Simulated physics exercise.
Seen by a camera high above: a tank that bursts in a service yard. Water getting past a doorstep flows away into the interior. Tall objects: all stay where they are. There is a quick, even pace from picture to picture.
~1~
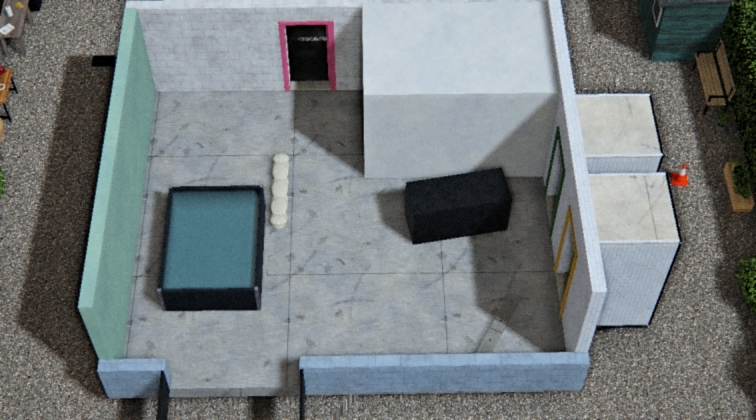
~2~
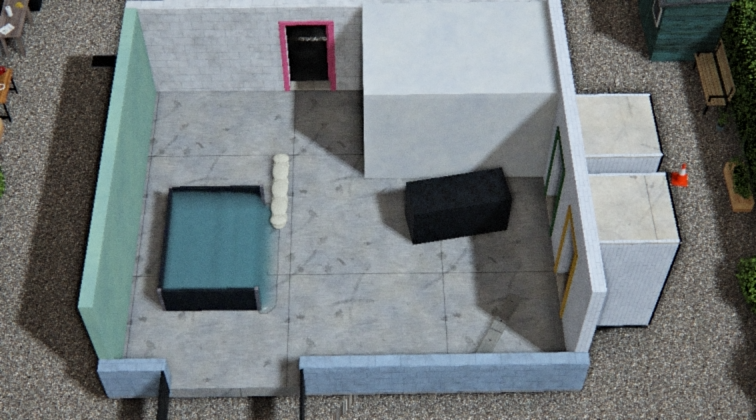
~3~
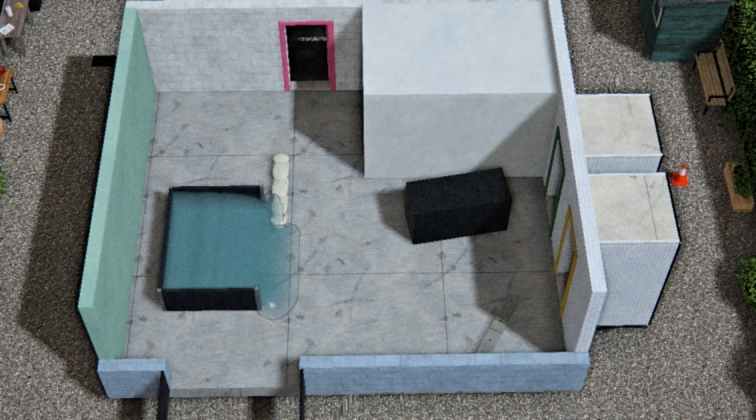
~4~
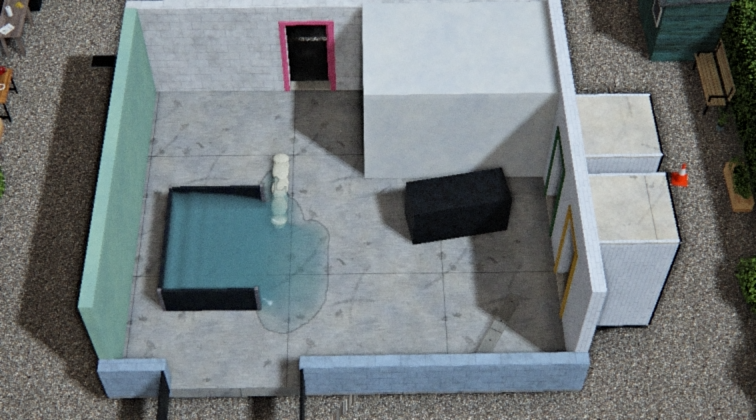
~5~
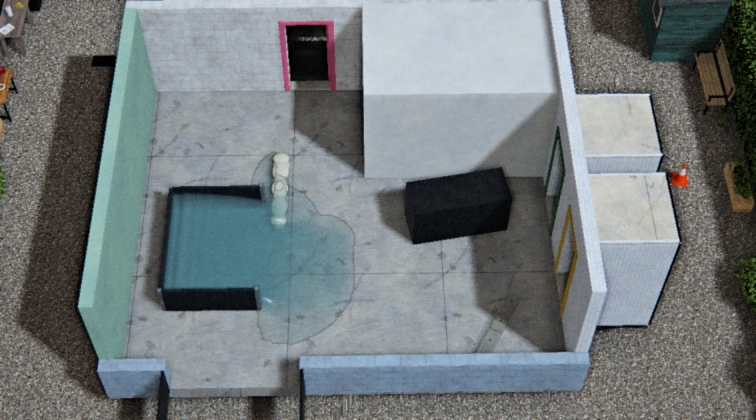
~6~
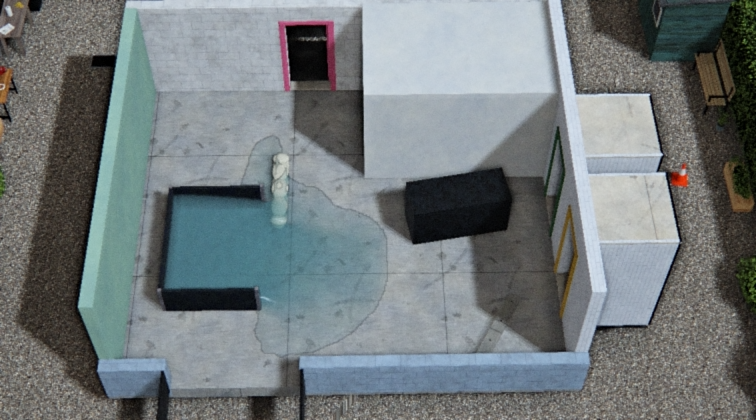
A dark tank in a walled yard opens on its right side, and water spreads rightward across the floor.
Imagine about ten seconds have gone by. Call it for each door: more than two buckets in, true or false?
Yellow door true, green door true, pink door false.
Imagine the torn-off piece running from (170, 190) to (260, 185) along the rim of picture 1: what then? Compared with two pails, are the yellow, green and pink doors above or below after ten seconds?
The yellow one falls short; the green one falls short; the pink one tops the mark.
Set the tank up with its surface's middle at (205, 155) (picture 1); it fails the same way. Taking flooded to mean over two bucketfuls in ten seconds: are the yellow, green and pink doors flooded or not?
Taking the doors in turn, yellow remains short, green remains short, and pink surpasses that.
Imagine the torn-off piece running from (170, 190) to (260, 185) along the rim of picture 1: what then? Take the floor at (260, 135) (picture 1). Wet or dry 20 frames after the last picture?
There: Under water.
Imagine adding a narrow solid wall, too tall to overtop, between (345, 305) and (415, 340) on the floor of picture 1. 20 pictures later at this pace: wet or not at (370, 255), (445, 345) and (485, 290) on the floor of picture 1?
Taking them in order, I'd say soaked, soaked and soaked.
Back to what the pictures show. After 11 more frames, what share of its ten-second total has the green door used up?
It works out at roughly 0 percent of the ten-second total.
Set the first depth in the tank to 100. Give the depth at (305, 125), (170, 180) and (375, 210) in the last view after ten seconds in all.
I'd put them at close to 4 per cent, then 2 per cent, then 10 per cent.
A moment on, water covers 40 % of the floor; the yellow door not reached, the green door not reached, the pink door not reached.
Next, water covers 55 % of the floor; the yellow door under two buckets in, the green door not reached, the pink door not reached.
Then, water covers 60 % of the floor; the yellow door far over two buckets in, the green door under two buckets in, the pink door wet at the sill, nothing in.
Later, water covers 70 % of the floor; the yellow door far over two buckets in, the green door far over two buckets in, the pink door wet at the sill, nothing in.
In the end, water covers 80 % of the floor; the yellow door far over two buckets in, the green door far over two buckets in, the pink door wet at the sill, nothing in.
